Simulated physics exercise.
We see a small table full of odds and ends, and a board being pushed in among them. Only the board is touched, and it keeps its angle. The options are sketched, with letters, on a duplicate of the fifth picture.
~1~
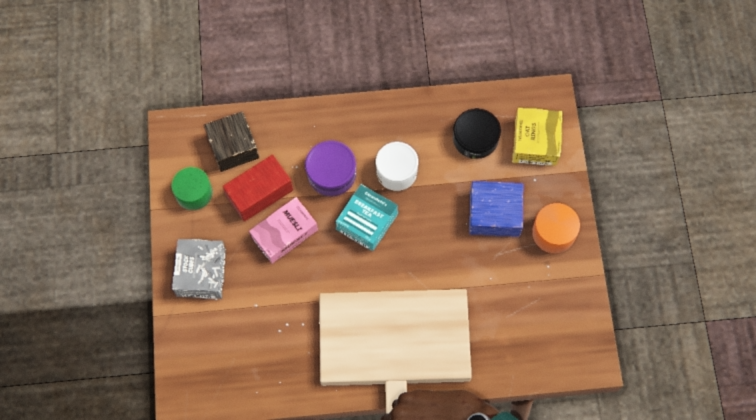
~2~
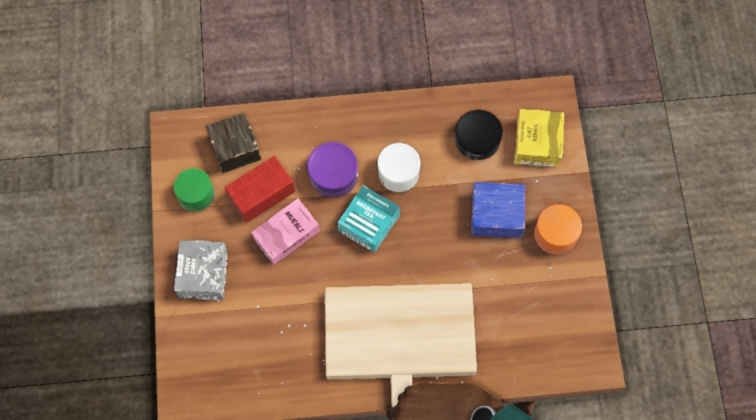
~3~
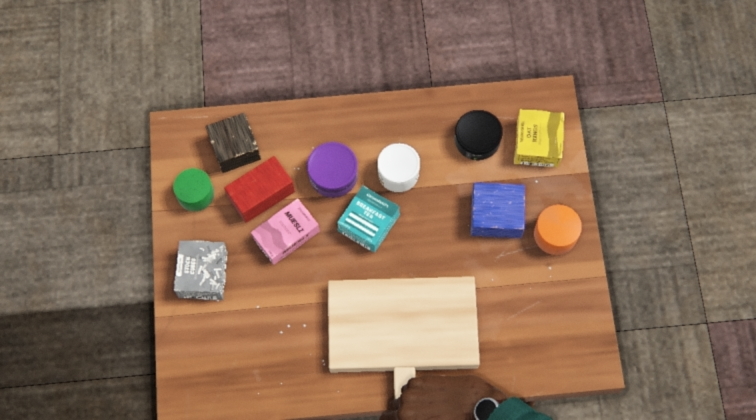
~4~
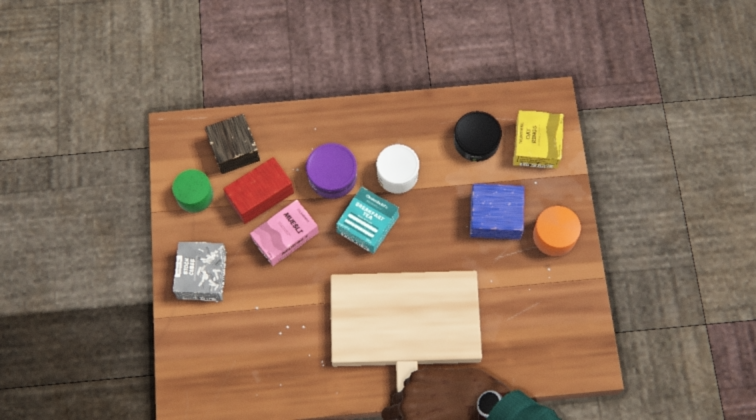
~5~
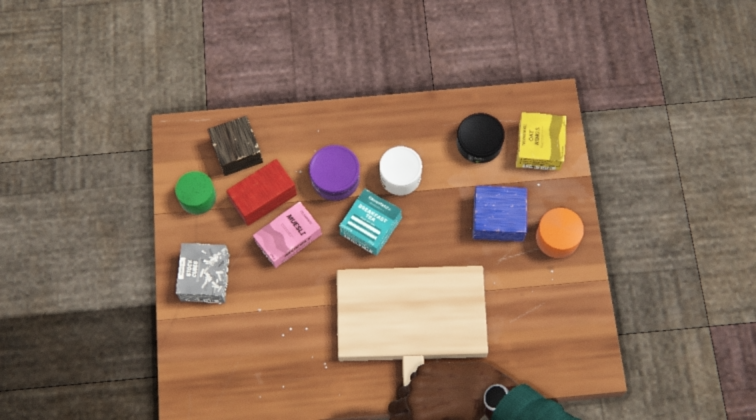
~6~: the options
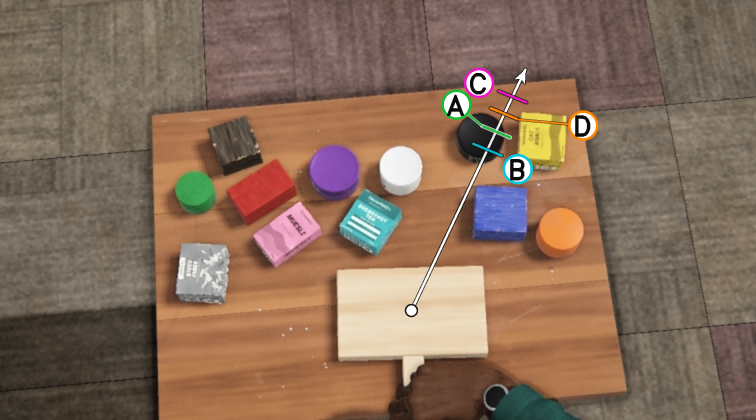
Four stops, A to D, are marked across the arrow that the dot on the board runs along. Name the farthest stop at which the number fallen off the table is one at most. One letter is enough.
B is the last mark within the limit.
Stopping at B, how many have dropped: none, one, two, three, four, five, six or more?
By then, one.
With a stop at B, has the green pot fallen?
No.
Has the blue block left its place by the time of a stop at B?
By then, yes.
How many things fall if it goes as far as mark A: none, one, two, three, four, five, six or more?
In all, four.
On the marked copy, A at (496, 132); B at (487, 150); C at (513, 97); D at (505, 114); the arrow from (411, 311) to (525, 69); the white dot at (411, 311).
With B. Early on, board (440, 253); white tub (408, 148); blue block (506, 186).
Further on, board (467, 195); black tub (478, 91); white tub (419, 101).
At the end, board (486, 154); black tub over the edge; white tub (419, 95); one fallen.
As for the rest, A drops four; C drops four; D drops four.
